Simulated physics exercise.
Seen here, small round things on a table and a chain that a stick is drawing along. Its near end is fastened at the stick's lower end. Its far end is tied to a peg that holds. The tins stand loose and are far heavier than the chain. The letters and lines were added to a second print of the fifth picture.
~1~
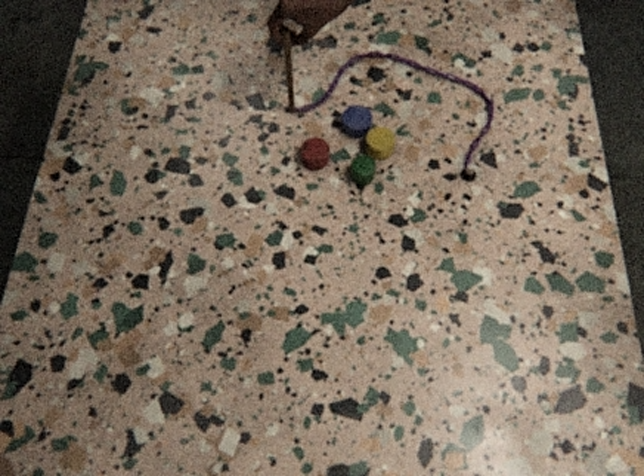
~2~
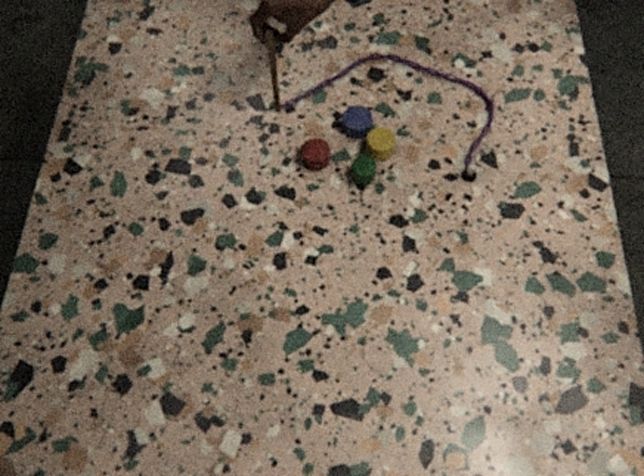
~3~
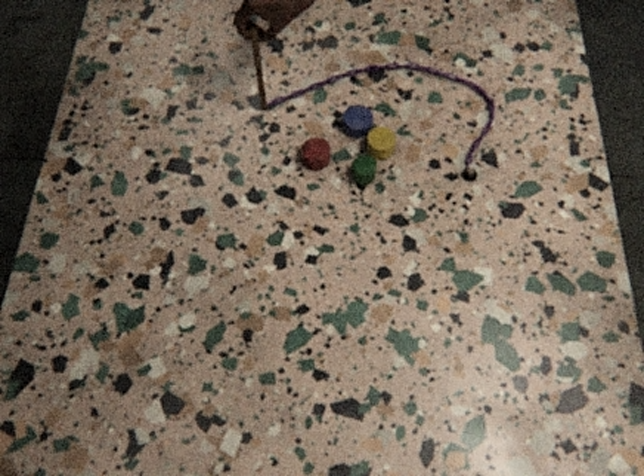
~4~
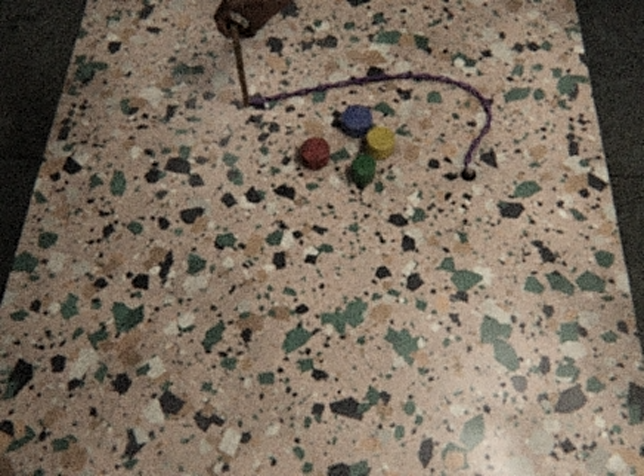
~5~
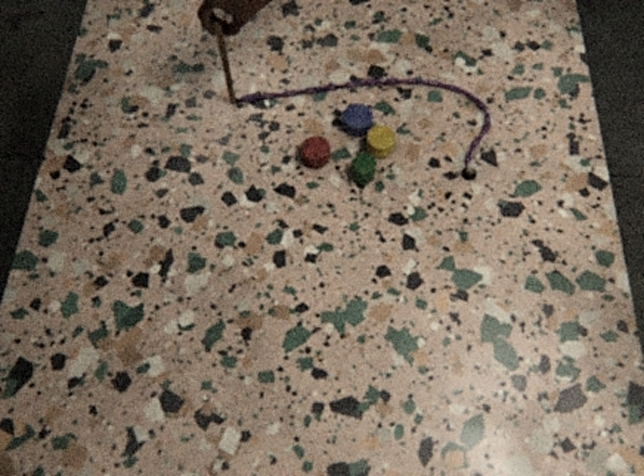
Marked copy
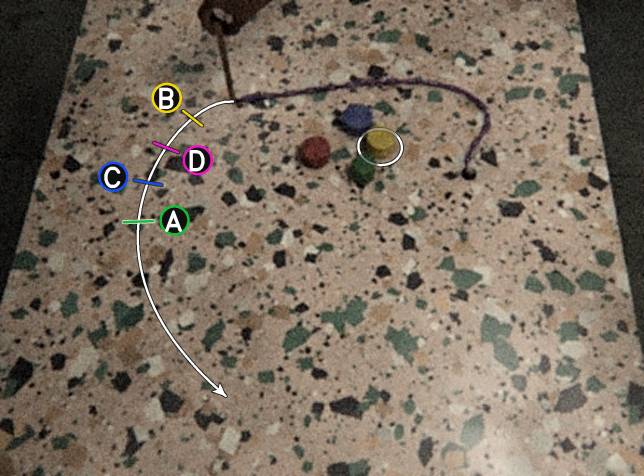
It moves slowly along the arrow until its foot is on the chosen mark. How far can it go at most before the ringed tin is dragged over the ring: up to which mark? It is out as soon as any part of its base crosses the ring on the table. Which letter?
It can go as far as A.
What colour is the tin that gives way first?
The blue one.
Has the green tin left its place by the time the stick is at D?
No.
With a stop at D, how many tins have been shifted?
By then, none.
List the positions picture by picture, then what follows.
The first picture shows peg (470, 171); yellow tin (380, 144); green tin (363, 170).
The second picture shows green tin (364, 171); blue tin (357, 122).
The third picture shows red tin (316, 154); peg (471, 170).
The fourth picture shows yellow tin (380, 143); green tin (363, 170).
The fifth picture shows blue tin (357, 120); red tin (316, 153); peg (471, 169).
On the marked copy, A at (139, 222); B at (193, 118); C at (148, 183); D at (166, 148); the ring at (380, 147); the route from (233, 102) via (138, 234) to (226, 396).
Taking A. A third of the way, foot of the stick (182, 128); yellow tin (381, 142).
Two thirds of the way, foot of the stick (152, 174); yellow tin (381, 142).
When it is over, foot of the stick (139, 222); yellow tin (381, 142); blue tin (351, 139); the yellow tin is still in its ring.
As for the rest, B is safe but short; C is safe but short; D is safe but short.
